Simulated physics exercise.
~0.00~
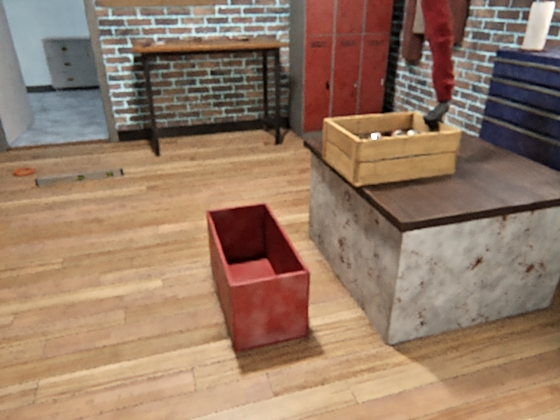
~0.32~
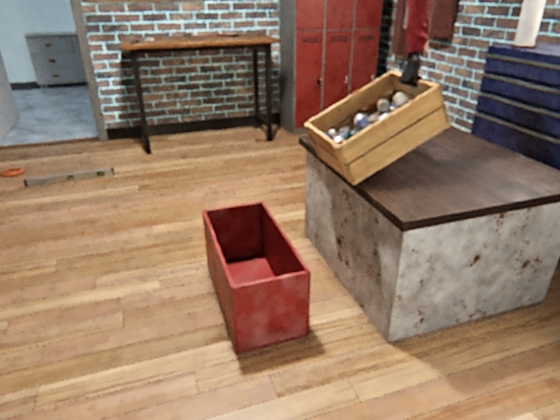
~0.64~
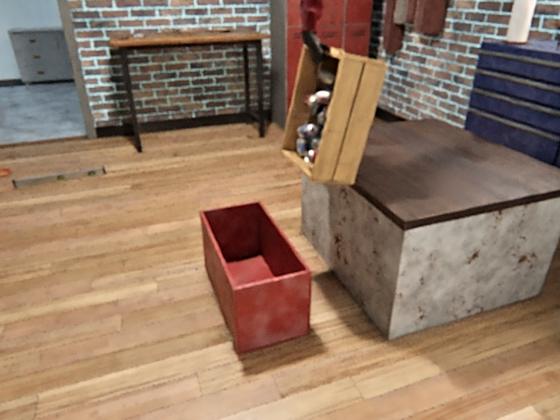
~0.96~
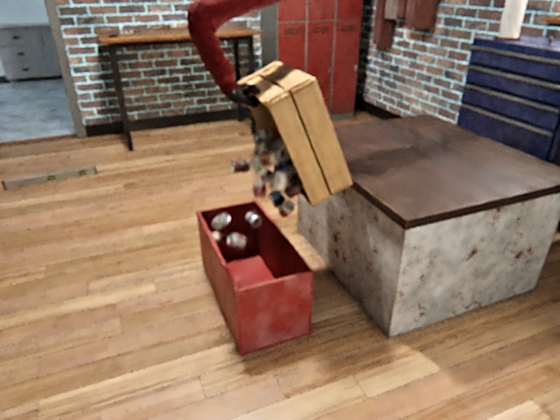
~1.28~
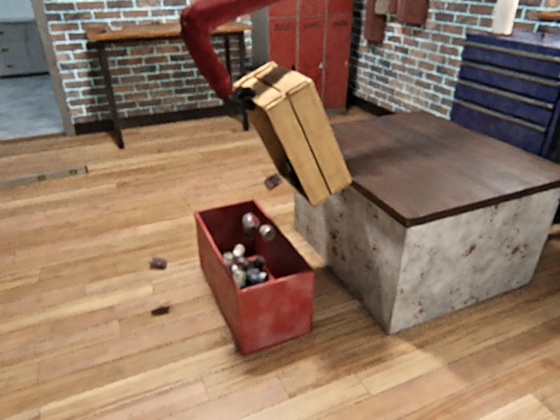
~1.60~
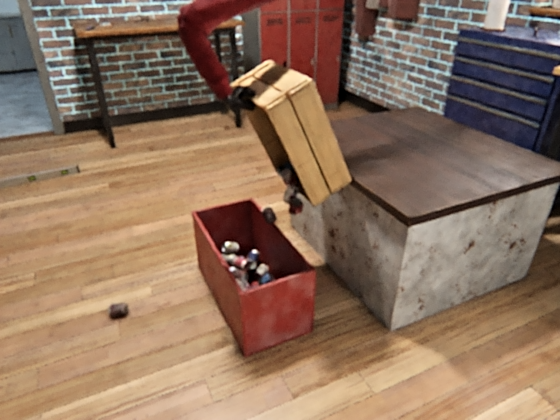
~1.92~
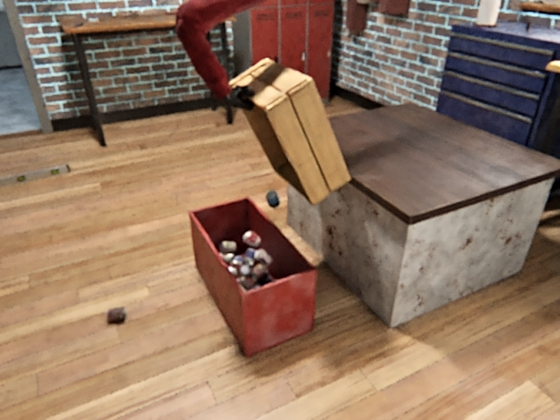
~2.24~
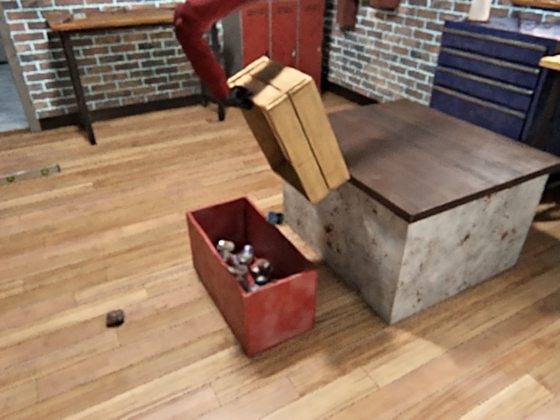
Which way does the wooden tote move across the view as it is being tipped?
The wooden tote moves to the left as it tips over the edge of the bench.
